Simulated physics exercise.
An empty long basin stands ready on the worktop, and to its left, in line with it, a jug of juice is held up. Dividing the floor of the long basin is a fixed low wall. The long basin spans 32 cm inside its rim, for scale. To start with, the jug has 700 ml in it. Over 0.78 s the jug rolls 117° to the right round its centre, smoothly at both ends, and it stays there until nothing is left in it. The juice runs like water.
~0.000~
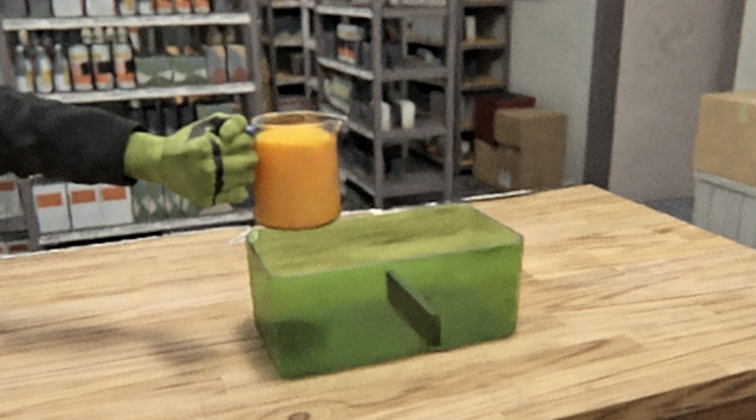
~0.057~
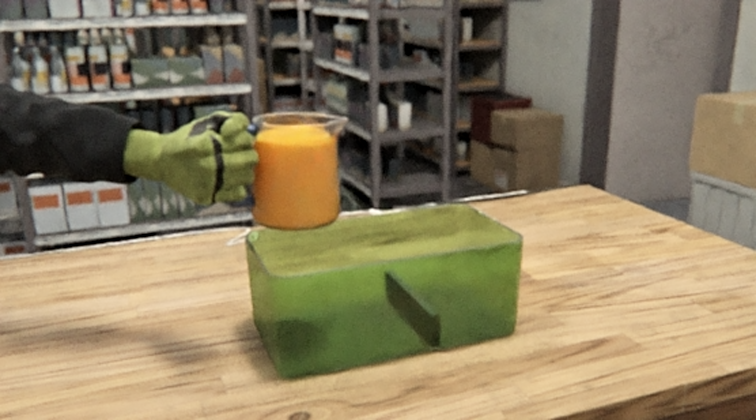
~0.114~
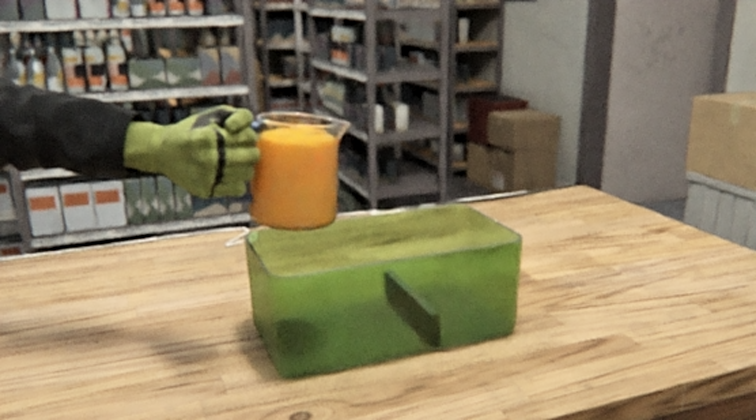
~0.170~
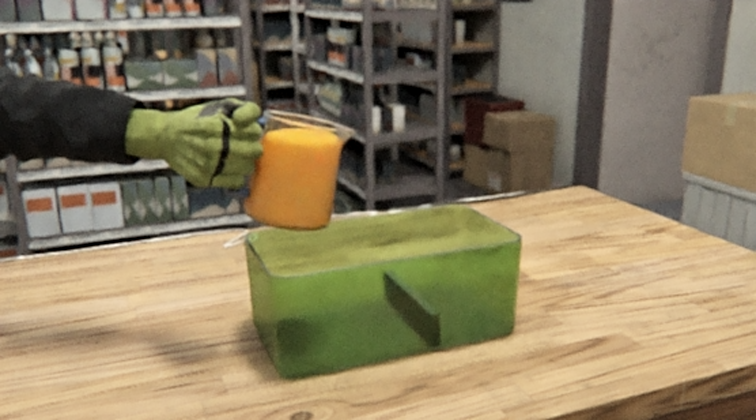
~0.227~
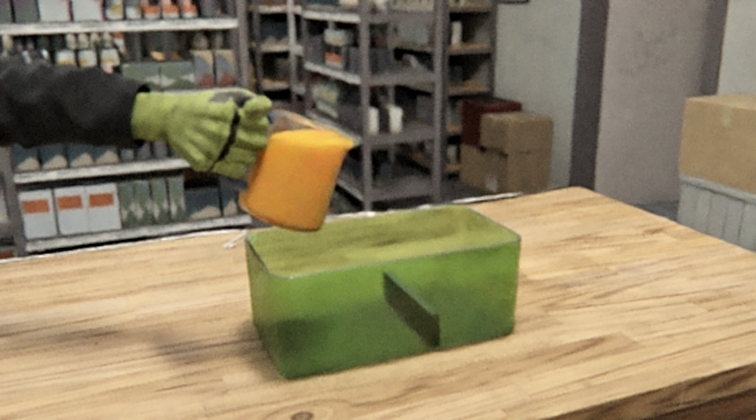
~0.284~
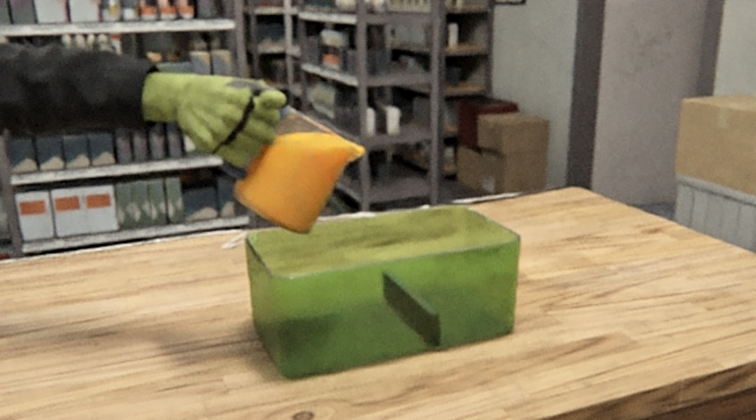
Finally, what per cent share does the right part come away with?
Roughly 11 per cent.
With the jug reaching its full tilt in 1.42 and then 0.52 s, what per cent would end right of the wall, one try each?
I'd expect close to 25 per cent and then close to 10 per cent.
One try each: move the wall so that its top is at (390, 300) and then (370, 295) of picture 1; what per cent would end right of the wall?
One try each: Around 50 percent and then around 80 percent.
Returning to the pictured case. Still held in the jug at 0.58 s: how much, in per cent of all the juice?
Still held: Roughly 58 % of the total.
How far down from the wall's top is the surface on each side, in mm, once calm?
About 24 mm left, about 40 mm right.
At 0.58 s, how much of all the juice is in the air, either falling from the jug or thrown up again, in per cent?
Near 18 per cent at that moment.
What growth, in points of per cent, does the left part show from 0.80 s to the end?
Close to 12% of the whole.
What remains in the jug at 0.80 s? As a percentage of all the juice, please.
Close to 12 percent of the total.
By 0.58 s the tilt is 100° and 58 per cent is still to pour, 19 is left of the wall and 6 right of it.
By 0.80 s the tilt is 117° and 11 per cent is still to pour, 74 is left of the wall and 8 right of it.
By 1.03 s the tilt is 117° and 0 per cent is still to pour, 87 is left of the wall and 10 right of it.
By 1.28 s the tilt is 117° and 0 per cent is still to pour, 87 is left of the wall and 11 right of it.
At rest 87 per cent lies left of the wall, 11 right of it and 2 outside.
